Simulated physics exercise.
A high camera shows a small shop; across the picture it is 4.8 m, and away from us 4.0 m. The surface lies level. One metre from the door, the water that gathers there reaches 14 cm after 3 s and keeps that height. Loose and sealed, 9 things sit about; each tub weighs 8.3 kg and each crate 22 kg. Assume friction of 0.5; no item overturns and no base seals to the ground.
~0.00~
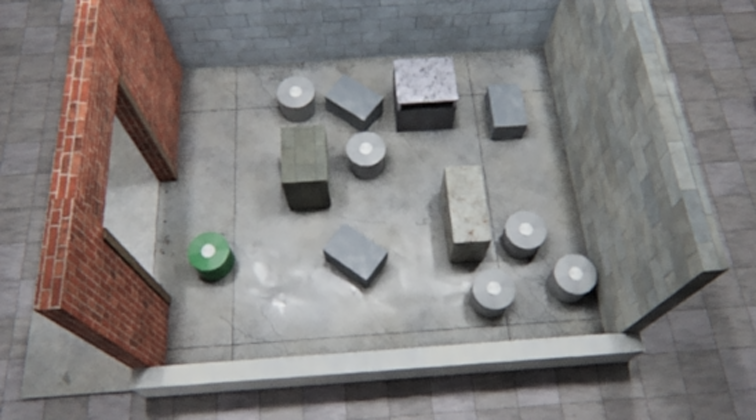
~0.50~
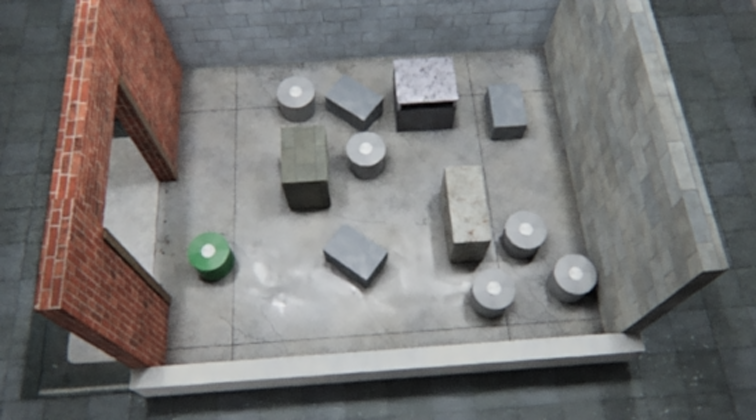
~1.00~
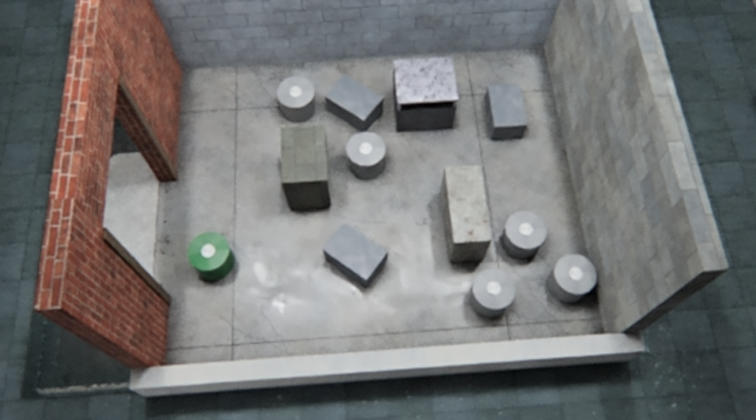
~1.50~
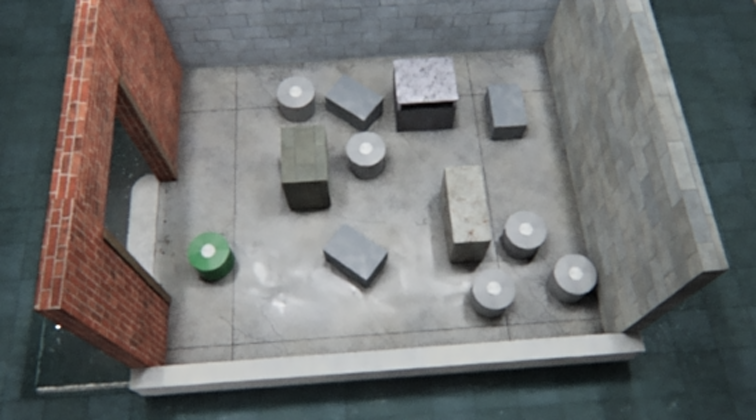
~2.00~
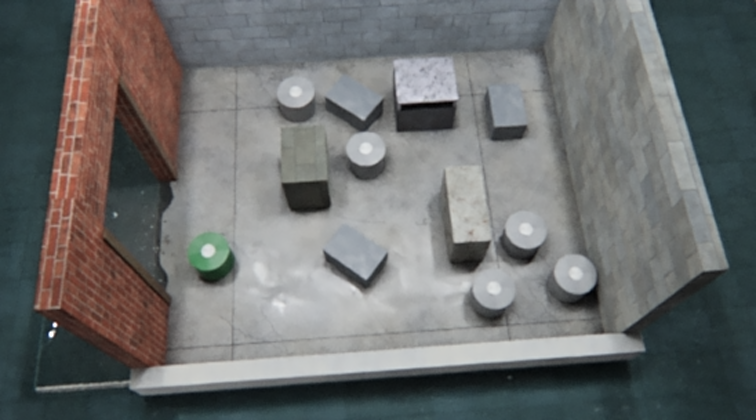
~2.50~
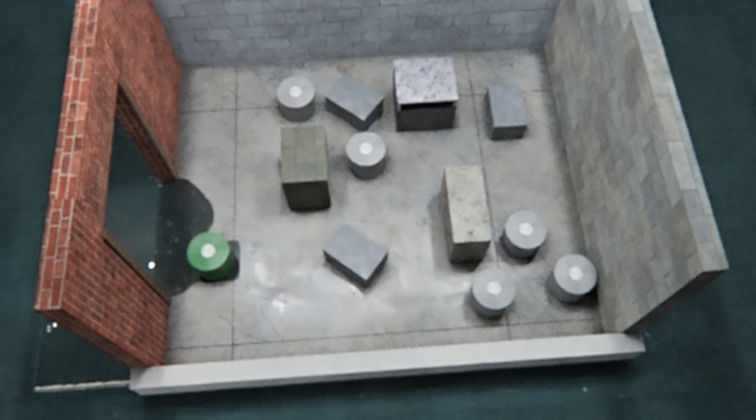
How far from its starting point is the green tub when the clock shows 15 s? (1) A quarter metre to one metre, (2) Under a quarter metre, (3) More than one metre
Answer: 3.
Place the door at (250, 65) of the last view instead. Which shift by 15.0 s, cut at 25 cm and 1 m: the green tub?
The green tub drifts well away.
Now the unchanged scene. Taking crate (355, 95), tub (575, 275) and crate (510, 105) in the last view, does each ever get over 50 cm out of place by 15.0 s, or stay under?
Below, above, below.
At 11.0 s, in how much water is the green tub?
About 9 cm.
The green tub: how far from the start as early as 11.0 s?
Roughly 400 centimetres by that point.
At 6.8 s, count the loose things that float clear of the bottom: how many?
The number is 1.
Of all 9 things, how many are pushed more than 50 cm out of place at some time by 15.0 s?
5.
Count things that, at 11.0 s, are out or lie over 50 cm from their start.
I get 3.
After 3.5 s the green tub is near (225, 256), 0.2 m from its start, aground; 0 afloat.
After 6.8 s the green tub is near (358, 332), 1.9 m from its start, afloat; 1 afloat.
After 11.0 s the green tub is near (588, 311), 4.1 m from its start, afloat; 3 afloat.
After 15.0 s the green tub is near (563, 191), 4.0 m from its start, afloat; 7 afloat.
